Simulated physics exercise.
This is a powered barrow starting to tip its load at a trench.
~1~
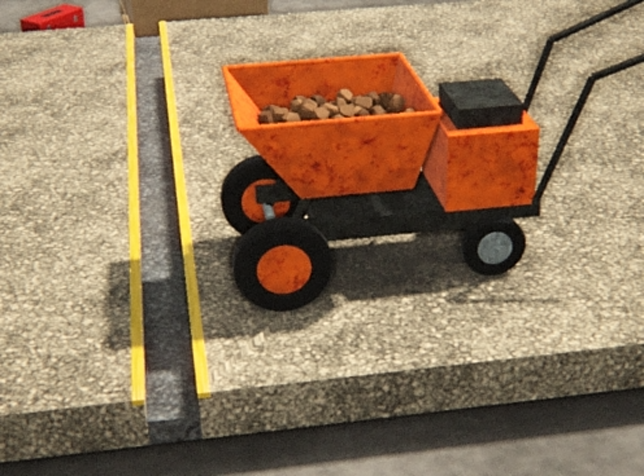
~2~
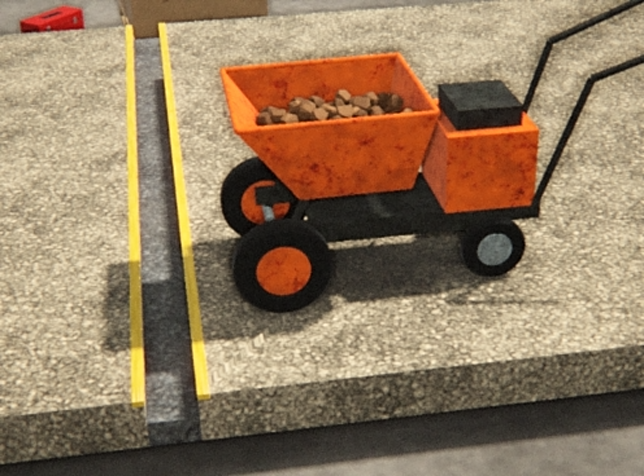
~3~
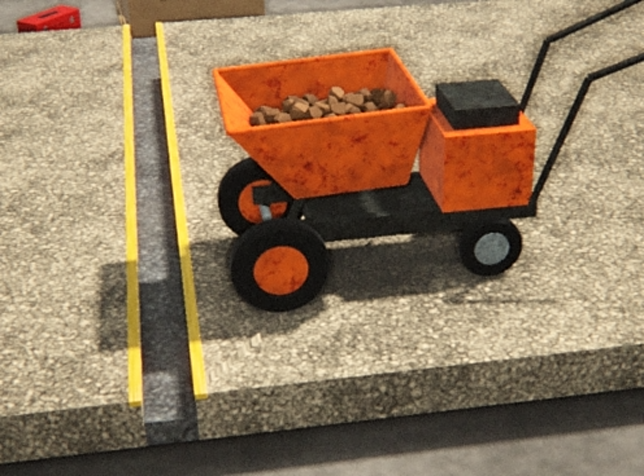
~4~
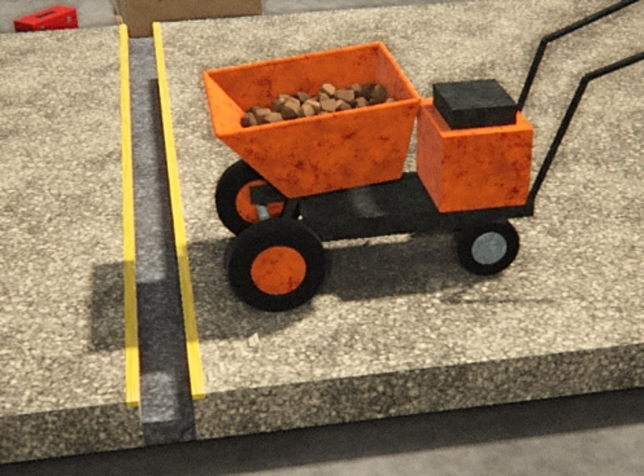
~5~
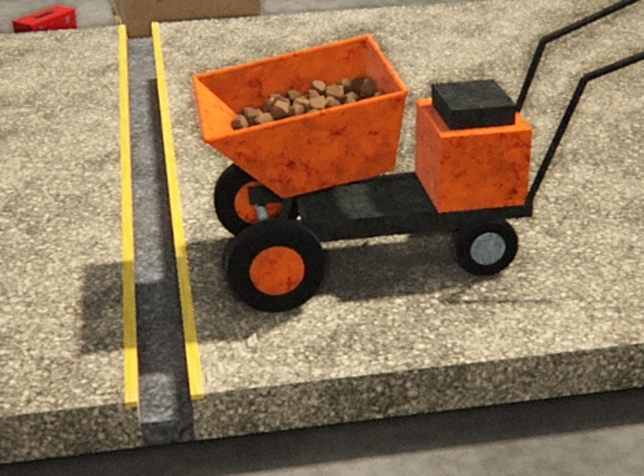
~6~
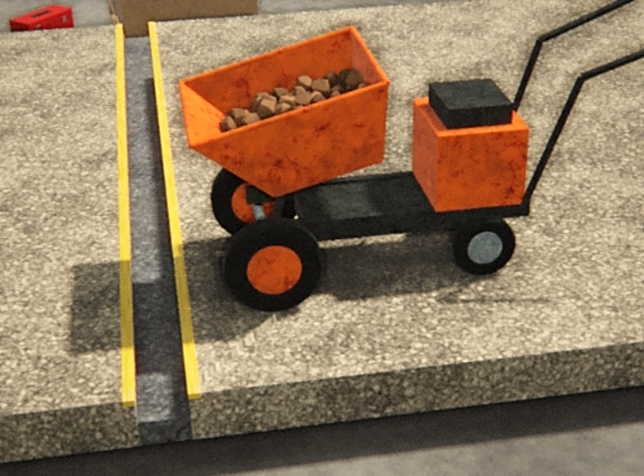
In this clip, an orange powered barrow loaded with brown clods stands to the right of a narrow, yellow-edged trench, and its skip shifts left and gradually tilts a little toward the trench, the clods still inside.
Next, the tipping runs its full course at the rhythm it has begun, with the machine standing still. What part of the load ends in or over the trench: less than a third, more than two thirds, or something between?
It catches under a third.
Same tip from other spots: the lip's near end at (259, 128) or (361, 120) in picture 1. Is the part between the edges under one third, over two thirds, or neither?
The first try: Under a third. The second: In the middle band.
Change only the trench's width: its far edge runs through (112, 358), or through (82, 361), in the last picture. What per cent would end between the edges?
In turn 10 and 30 in a hundred.
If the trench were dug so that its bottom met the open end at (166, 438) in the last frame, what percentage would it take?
Close to 0 per cent.
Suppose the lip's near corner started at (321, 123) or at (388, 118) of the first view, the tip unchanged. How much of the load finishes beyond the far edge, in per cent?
In turn 30 and 10 in a hundred.
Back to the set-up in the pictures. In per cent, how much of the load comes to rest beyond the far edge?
Roughly 100 in a hundred.
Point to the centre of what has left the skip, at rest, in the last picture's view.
At about (55, 275).
Soon after the last picture, skip tipped steeply; all in the skip.
A little later, skip tipped right over; nearly all in the skip; a small part beyond it; a stray few falling.
Later still, skip tipped right over; about a quarter in the skip; most beyond it.
By the end, skip tipped right over; a stray few in or heaped over the trench; nearly all beyond it.
